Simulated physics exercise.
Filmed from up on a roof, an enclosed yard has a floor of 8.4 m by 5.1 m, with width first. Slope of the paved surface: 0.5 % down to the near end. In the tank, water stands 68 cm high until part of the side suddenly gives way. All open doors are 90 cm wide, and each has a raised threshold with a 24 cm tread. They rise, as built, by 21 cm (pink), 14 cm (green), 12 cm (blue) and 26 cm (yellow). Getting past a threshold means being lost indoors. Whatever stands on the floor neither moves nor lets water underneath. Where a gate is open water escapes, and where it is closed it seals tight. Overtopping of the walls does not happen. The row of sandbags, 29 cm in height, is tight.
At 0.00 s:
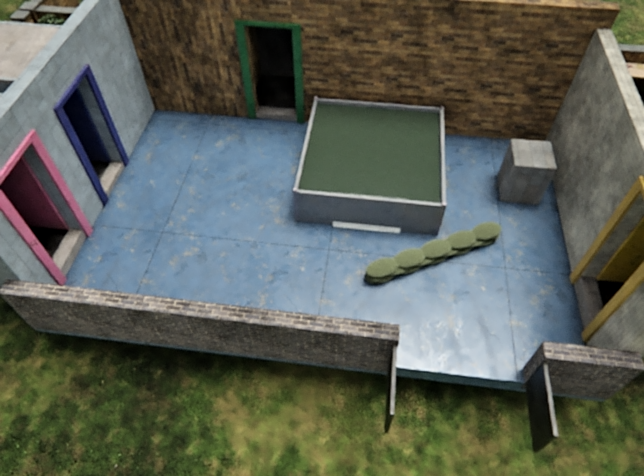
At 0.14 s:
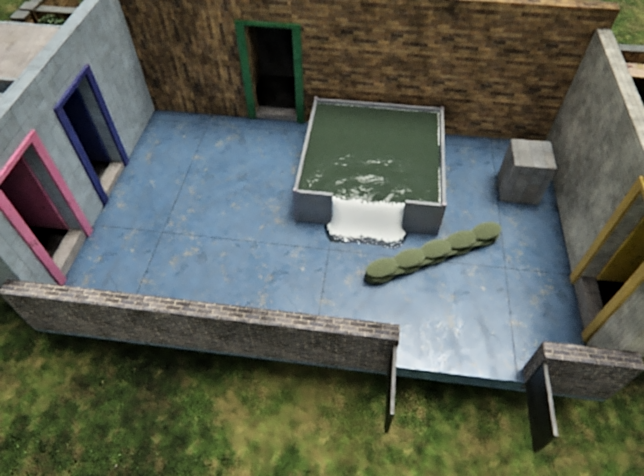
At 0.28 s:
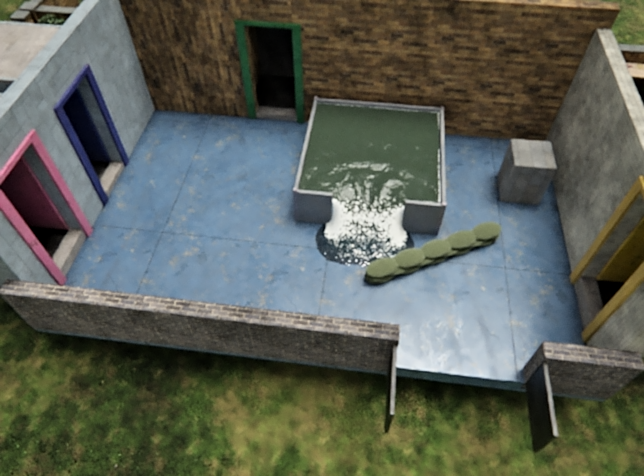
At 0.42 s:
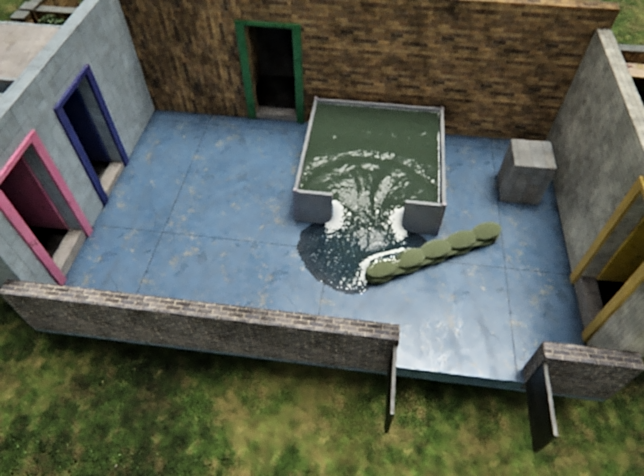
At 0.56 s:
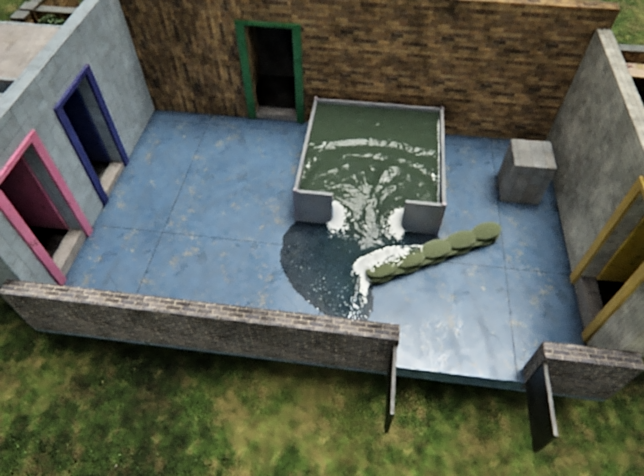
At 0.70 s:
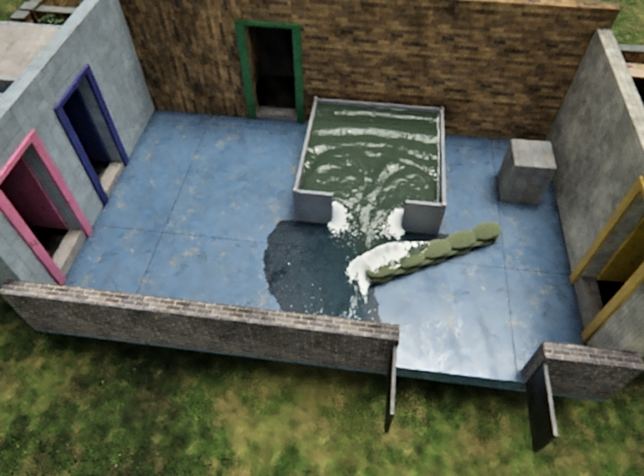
Water pours through a gap in the tank's front and spreads across the blue floor.
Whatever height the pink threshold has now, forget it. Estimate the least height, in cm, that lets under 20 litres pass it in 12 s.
I would say 23 cm.
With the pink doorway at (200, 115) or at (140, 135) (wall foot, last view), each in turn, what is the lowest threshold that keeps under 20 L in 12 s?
About 14.5 cm for the first and 11.5 cm for the second.
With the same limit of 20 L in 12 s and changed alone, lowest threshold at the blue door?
Blue: Roughly 7.5 cm.
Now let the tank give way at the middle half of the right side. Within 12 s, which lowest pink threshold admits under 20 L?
Then 9.0 cm.
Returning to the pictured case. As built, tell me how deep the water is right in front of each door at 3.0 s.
Pink door 27 cm, green door 0 cm, blue door 1 cm, yellow door 0 cm.
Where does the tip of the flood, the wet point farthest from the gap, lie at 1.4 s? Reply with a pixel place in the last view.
At about (202, 328).
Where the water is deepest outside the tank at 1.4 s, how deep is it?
Close to 55 centimetres.
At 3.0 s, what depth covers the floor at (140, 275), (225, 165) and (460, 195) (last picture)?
Roughly 8, 0 and 2 centimetres.
After 1.4 s water covers 20 % of the floor, deepest (55 cm) near (393, 263); it has not reached the pink door.
After 3.0 s water covers 50 % of the floor, deepest (40 cm) near (393, 263); 27 cm at the pink door, 2 litres in over its 21 cm threshold.
After 12.0 s water covers 95 % of the floor, deepest (18 cm) near (49, 310); 14 cm at the pink door, 39 litres in over its 21 cm threshold.
At the pink door as built, the water arrived by 2.4 s and peaked near 29 cm at 3.8 s.
With a threshold of 18.5 cm, 74 litres would have come in within the 12 s; with 25 cm, 11 litres. So under 20 litres takes about 23 cm.
